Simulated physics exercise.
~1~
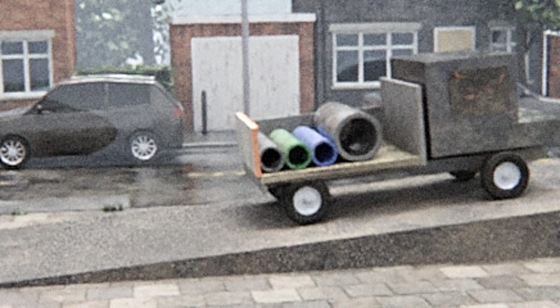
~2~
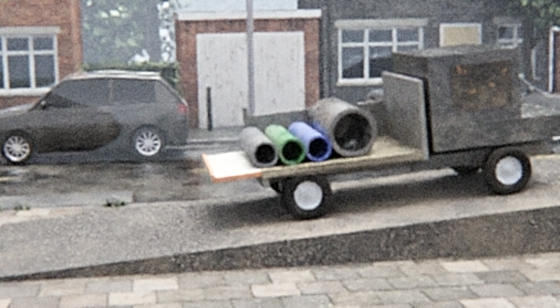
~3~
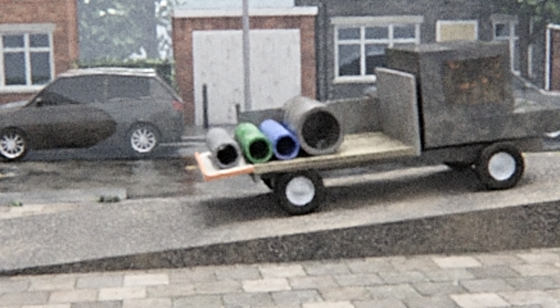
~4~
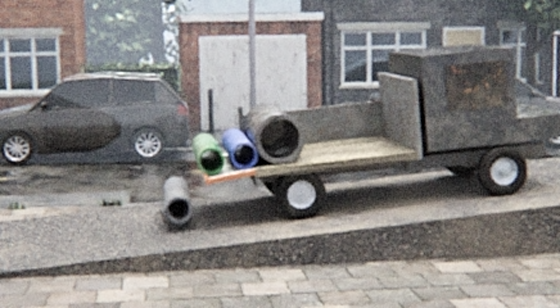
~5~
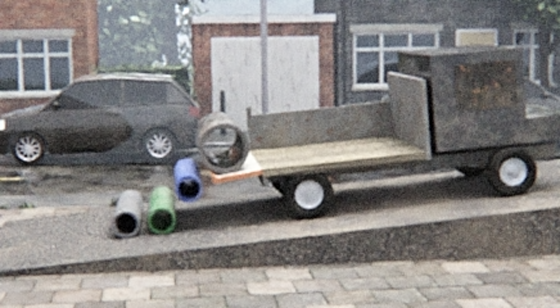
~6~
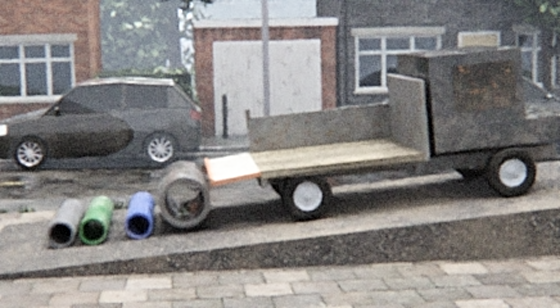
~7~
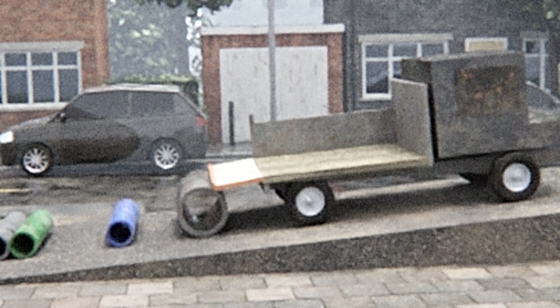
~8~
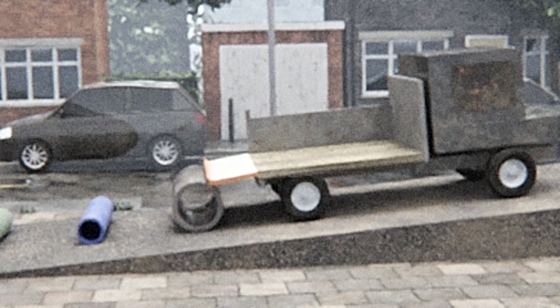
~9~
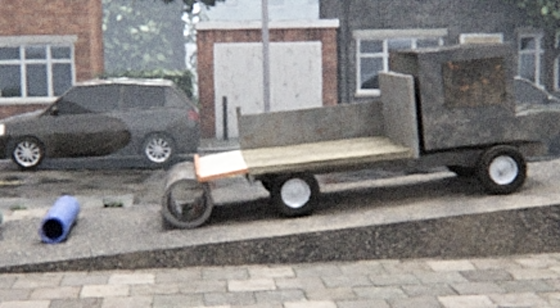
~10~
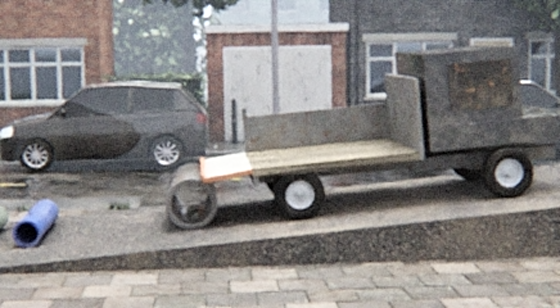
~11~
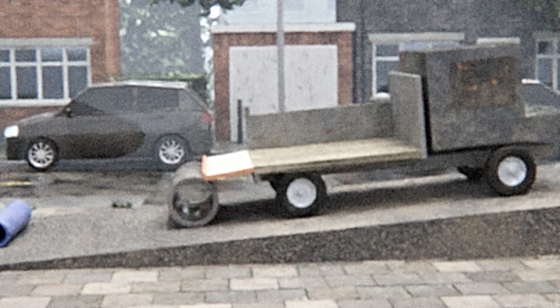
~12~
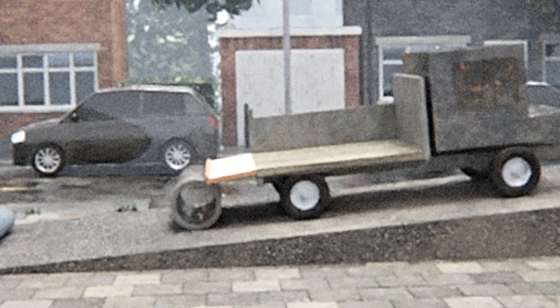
Flatbed truck on a wet slope dropping its tailgate, four pipes rolling off leftwards, the largest stopping by the gate's edge.
